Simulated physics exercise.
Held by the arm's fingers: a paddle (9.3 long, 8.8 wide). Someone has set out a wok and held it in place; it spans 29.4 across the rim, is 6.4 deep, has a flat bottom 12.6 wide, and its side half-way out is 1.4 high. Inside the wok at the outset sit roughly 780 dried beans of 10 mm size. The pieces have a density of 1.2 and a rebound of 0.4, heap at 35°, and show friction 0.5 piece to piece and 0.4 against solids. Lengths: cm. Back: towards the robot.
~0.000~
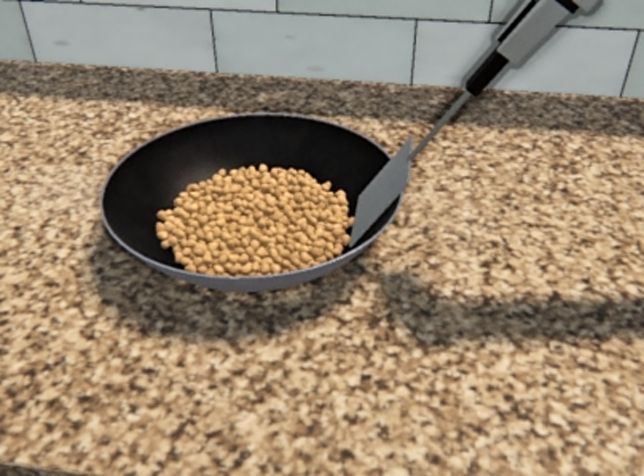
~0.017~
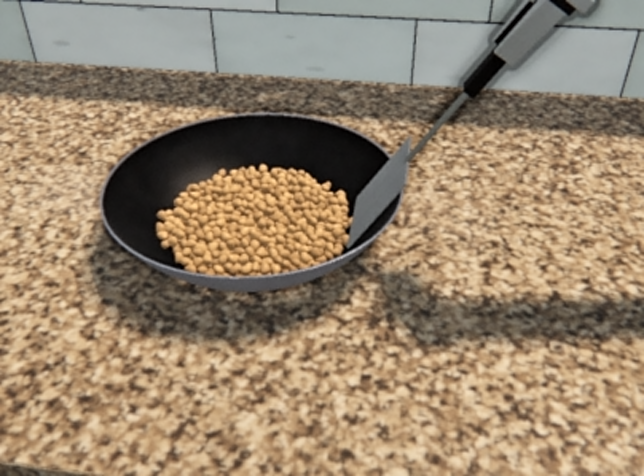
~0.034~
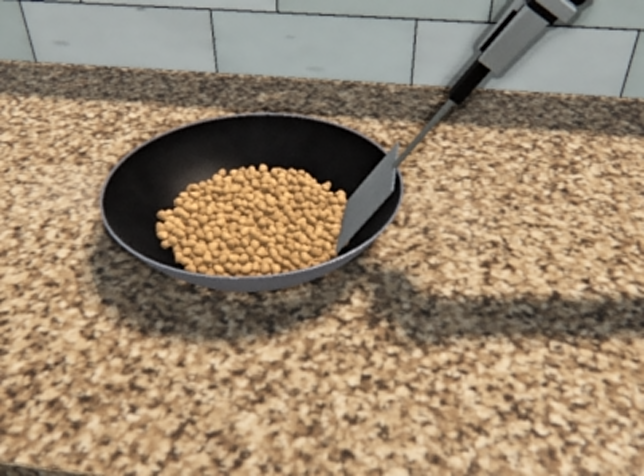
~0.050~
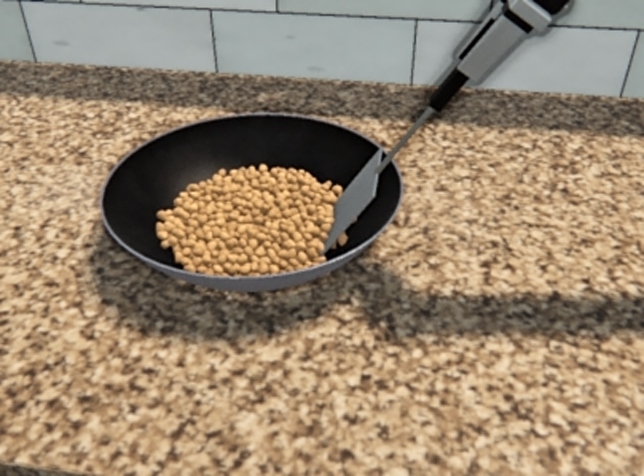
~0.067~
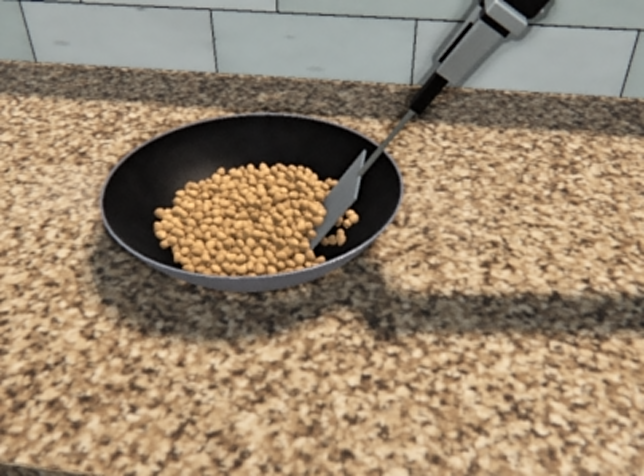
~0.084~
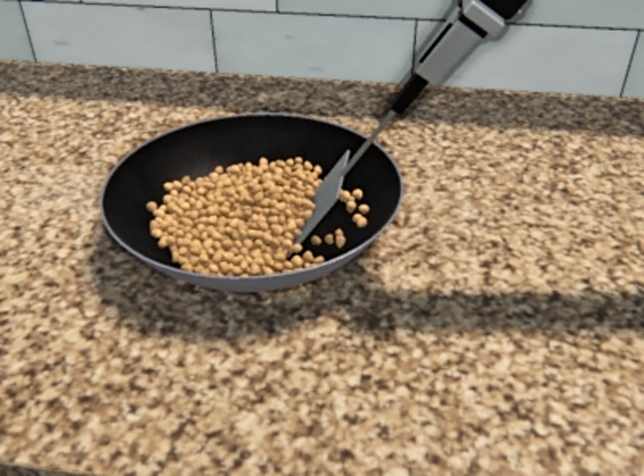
On a speckled stone countertop before a tiled wall, a dark wok holds a heap of tan dried beans, with a gray paddle gripped by a robot arm resting at its right side. The paddle then slides left into the heap, nudging it leftward while some beans scatter behind the blade.
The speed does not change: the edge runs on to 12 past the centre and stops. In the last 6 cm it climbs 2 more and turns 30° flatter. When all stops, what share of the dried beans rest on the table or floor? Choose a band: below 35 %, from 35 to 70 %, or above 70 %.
From 35 to 70 %.
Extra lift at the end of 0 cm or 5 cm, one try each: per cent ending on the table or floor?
Result: Approx. 45 % and 35 %, one try each.
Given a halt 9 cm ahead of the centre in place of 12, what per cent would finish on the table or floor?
Then roughly 15 percent would finish on the table or floor.
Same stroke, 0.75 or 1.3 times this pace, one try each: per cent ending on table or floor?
The two tries give about 35 and 45 in a hundred.
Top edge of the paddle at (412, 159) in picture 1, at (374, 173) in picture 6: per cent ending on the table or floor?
Some 30 percent ends up on the table or floor.
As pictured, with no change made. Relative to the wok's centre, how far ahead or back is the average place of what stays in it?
It sits some 3.0 centimetres ahead of centre.
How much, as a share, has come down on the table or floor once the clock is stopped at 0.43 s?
My estimate is roughly 10 %.
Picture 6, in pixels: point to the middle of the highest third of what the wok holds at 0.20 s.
It is centred close to (159, 182).
After 0.14 s, sloping 57°, highest piece 11 above the table; 775 in the wok.
After 0.20 s, sloping 51°, highest piece 14 above the table; 768 in the wok, 7 on the blade or in flight.
After 0.43 s, sloping 27°, highest piece 16 above the table; 448 in the wok, 65 on the table or floor, 262 on the blade or in flight.
After 1.48 s, sloping 27°, highest piece 7 above the table; 448 in the wok, 327 on the table or floor.
In the end, 448 in the wok, 327 on the table or floor. That is 42 % on the table or floor.
